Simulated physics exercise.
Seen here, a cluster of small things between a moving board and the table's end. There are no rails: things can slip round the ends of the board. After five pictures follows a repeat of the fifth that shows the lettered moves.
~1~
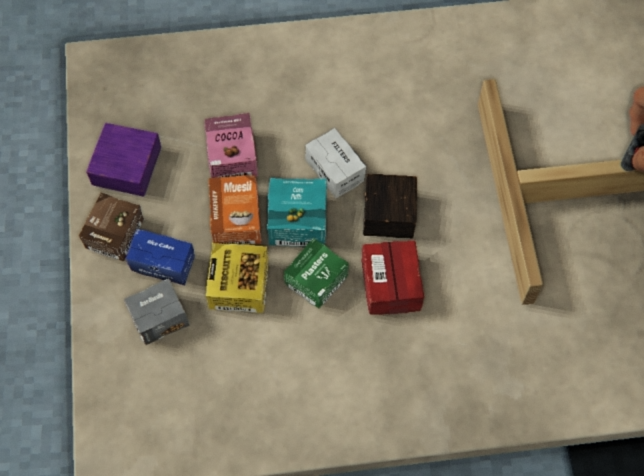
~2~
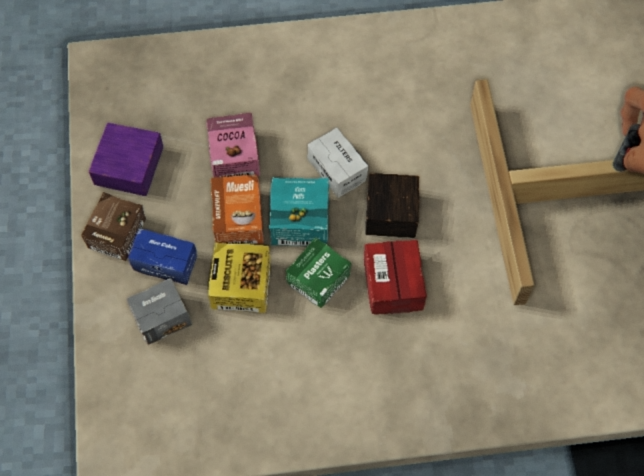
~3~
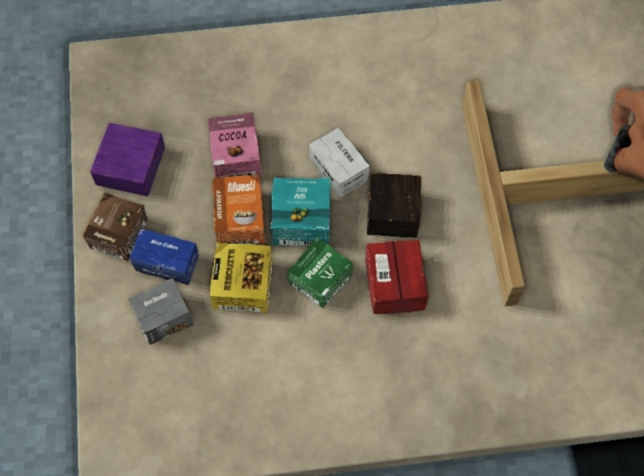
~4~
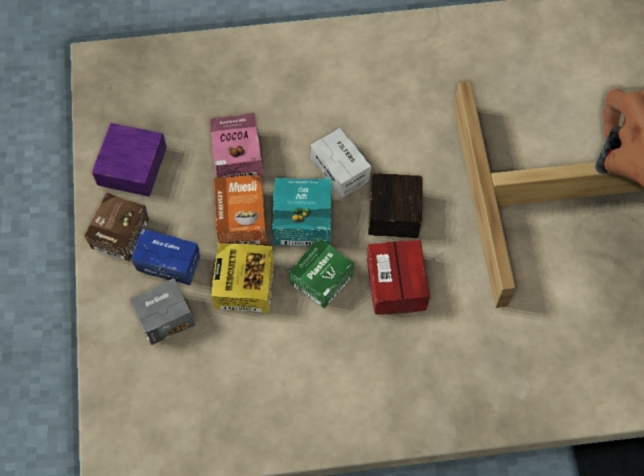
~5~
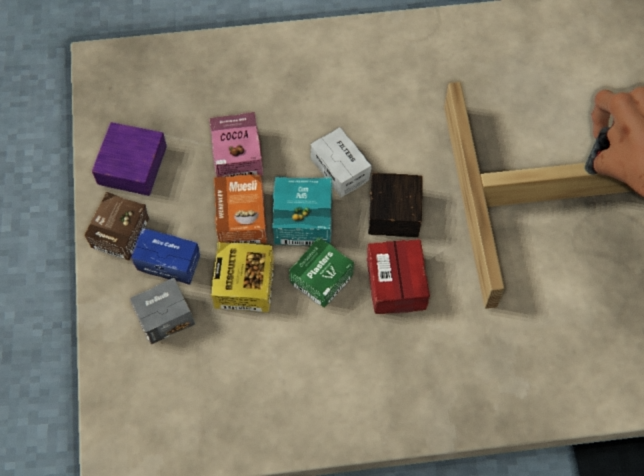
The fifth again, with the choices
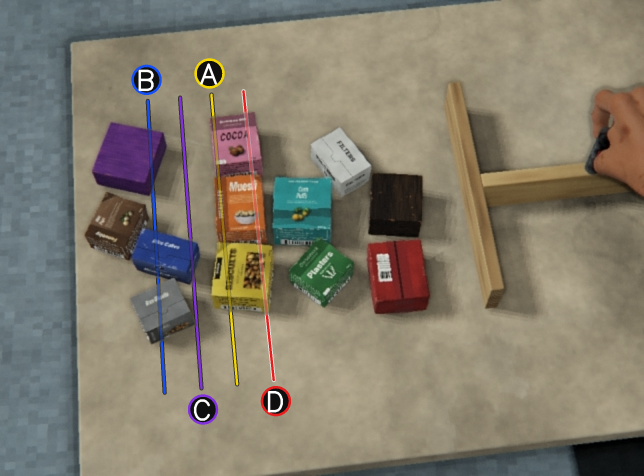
In this clip, a hand at the right slides a T-shaped wooden board steadily left across a table toward a cluster of small colourful boxes and blocks, narrowing the gap while the cluster shows almost no movement.
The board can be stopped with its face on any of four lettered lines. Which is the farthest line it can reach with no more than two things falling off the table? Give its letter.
At A, and not beyond.
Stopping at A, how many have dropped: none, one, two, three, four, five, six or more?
By then, two.
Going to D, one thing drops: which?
The brown packet.
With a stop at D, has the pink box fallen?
No.
On the marked copy, A at (223, 230); B at (156, 237); C at (190, 233); D at (258, 226).
Taking A. A third of the way, board (385, 190); red box (361, 281); green box (301, 277).
Two thirds of the way, board (293, 200); brown packet (94, 219); blue packet (111, 262).
When it is over, board (226, 207); blue packet over the edge; brown packet over the edge; two fallen.
As for the rest, B drops seven; C drops six; D is within the limit but short.
